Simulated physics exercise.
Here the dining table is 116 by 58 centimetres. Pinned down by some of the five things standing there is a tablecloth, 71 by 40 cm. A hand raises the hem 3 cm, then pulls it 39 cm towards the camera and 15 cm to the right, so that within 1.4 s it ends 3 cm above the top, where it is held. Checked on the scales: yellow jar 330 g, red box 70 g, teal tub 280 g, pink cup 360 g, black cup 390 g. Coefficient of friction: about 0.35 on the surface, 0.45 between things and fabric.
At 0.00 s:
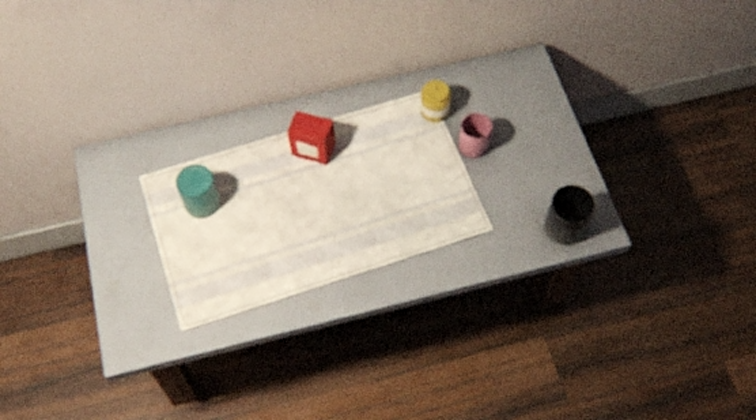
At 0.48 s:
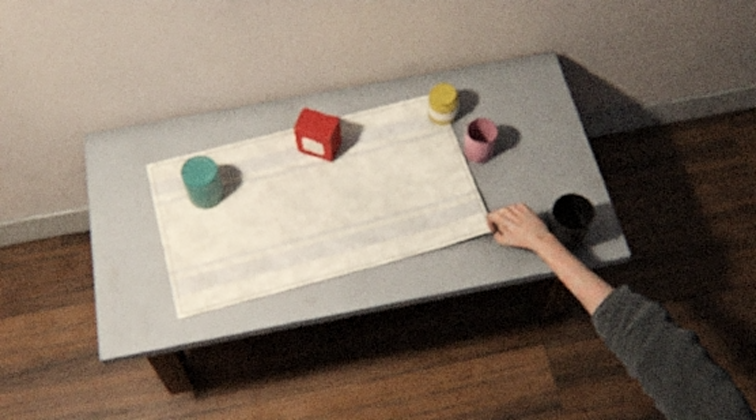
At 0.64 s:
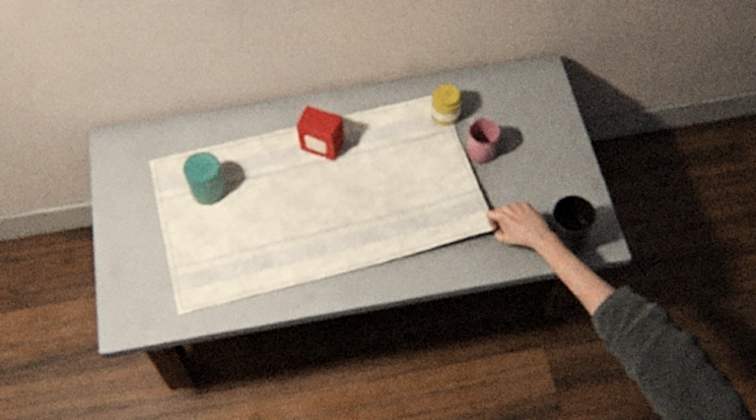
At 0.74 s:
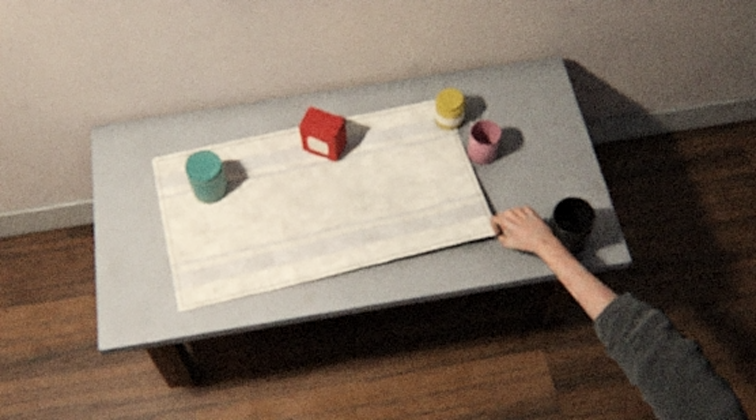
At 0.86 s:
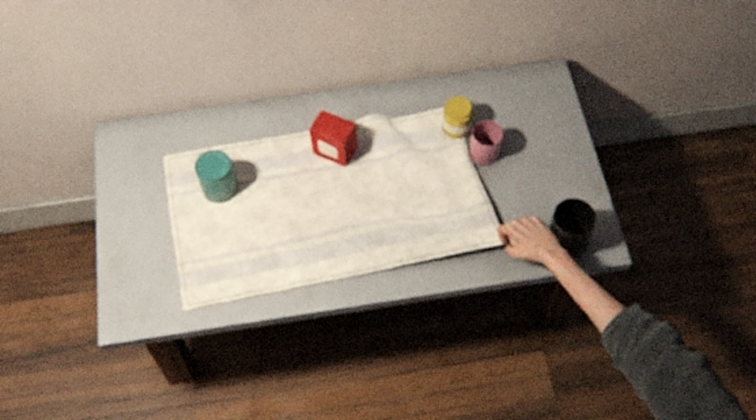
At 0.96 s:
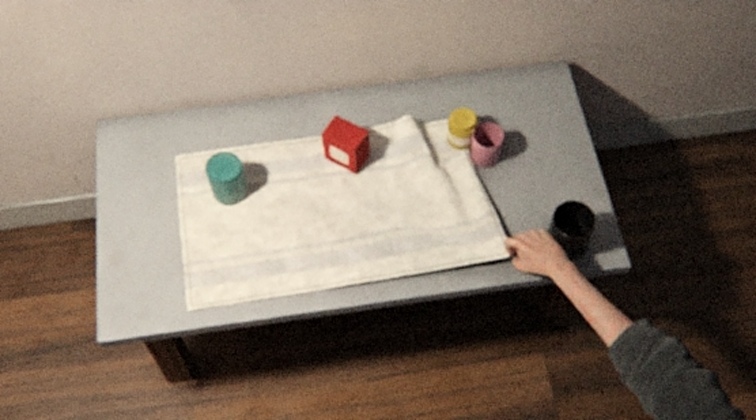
A hand reaches in from the right and grips the near right corner of a white tablecloth on a grey table. It pulls the cloth slightly rightward, shifting the teal tub and red box along with it, while folds bunch up near the yellow jar and pink cup, and the black cup stays put.
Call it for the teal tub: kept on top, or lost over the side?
Kept on top.
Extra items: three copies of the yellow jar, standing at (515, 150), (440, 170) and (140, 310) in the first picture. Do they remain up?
Respectively, the copies end as follows: Still in place, gone from the top, still in place.
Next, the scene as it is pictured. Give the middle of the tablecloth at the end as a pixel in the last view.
Around (438, 291).
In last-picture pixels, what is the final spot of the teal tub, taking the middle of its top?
Resting point is at approximately (340, 232).
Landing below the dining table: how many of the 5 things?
0.
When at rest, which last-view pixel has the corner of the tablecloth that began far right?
It settles at roughly (527, 233).
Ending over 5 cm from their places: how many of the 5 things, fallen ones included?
3 of them.
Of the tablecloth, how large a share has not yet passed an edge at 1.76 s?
Roughly 55% of it.
After 1.2 s, 95 % of the tablecloth is still over the top; teal tub 13 cm off its start, red box 17 cm off its start, yellow jar 16 cm off its start.
After 1.5 s, 75 % of the tablecloth is still over the top; teal tub 23 cm off its start, red box 29 cm off its start, yellow jar 29 cm off its start.
After 1.8 s, 55 % of the tablecloth is still over the top; teal tub 32 cm off its start at (327, 221), red box 39 cm off its start at (456, 217), yellow jar 38 cm off its start at (536, 227).
After 2.0 s, 45 % of the tablecloth is still over the top; teal tub 35 cm off its start, red box 43 cm off its start, yellow jar 43 cm off its start.
After 3.6 s, 45 % of the tablecloth is still over the top; teal tub 35 cm off its start at (340, 232), red box 44 cm off its start at (473, 235), yellow jar 43 cm off its start at (545, 245), pink cup 2 cm off its start at (495, 140).
